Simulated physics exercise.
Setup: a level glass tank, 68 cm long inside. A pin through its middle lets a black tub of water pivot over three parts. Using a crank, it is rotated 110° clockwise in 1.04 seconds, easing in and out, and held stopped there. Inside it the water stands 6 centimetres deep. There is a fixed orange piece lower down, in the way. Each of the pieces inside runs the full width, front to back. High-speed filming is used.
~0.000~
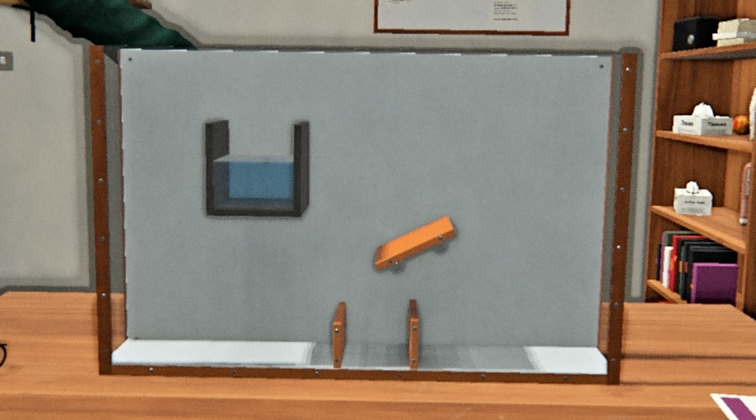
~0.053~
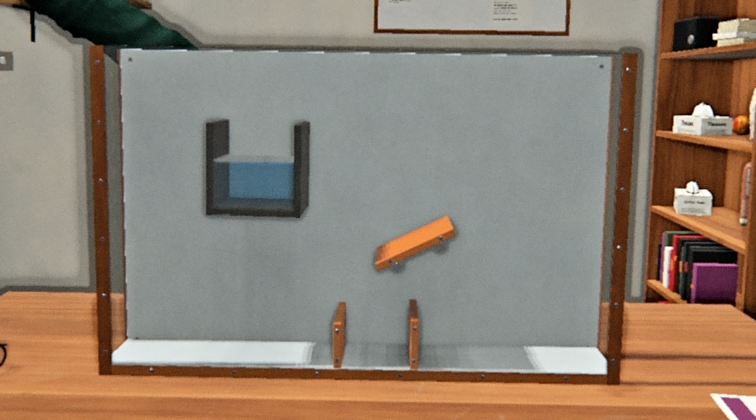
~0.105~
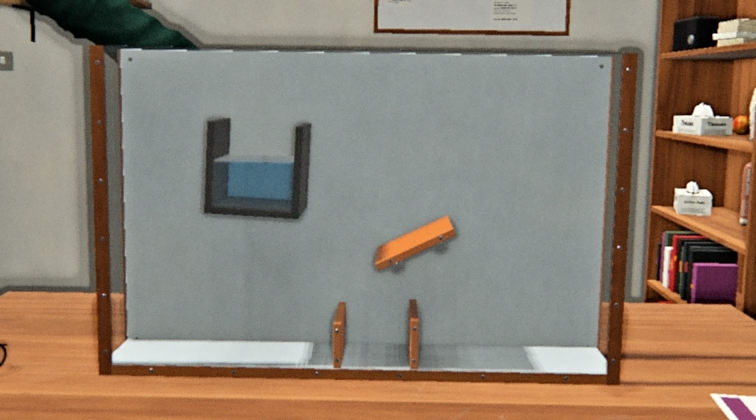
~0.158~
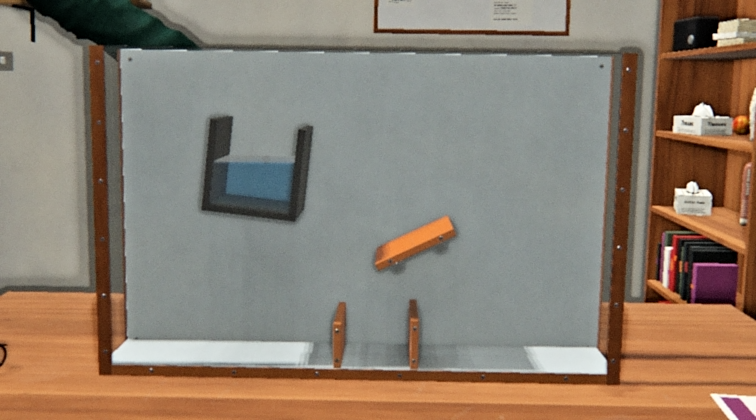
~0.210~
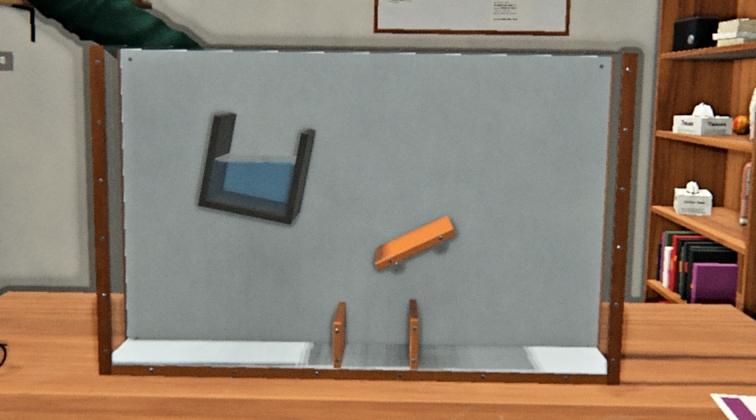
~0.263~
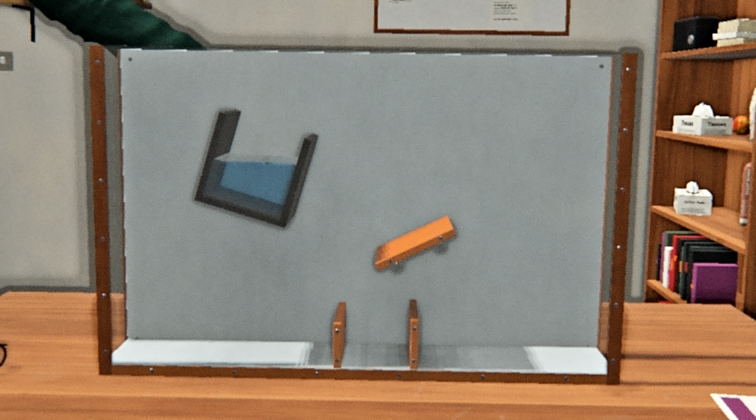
A glass tank with brown edges stands on a wooden table in a room with shelves at the right, seen level from the front by a still camera. A black tub of blue water sits at the upper left, above and left of a slanted orange block and two upright brown dividers. The tub slowly tilts clockwise, its water staying level, while everything else remains still.
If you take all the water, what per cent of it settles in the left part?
I expect about 15 percent.
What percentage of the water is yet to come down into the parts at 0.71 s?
Share: Around 100 per cent.
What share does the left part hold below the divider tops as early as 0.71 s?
Roughly 0 per cent of the liquid is there.
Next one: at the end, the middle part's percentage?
Roughly 72 %.
By 0.46 s the parts hold 0, 0 and 0 per cent, with 100 still above them.
By 0.71 s the parts hold 0, 2 and 0 per cent, with 98 still above them.
By 1.04 s the parts hold 6, 55 and 1 per cent, with 39 still above them.
At rest it is 17 per cent left, 72 middle, 11 right.
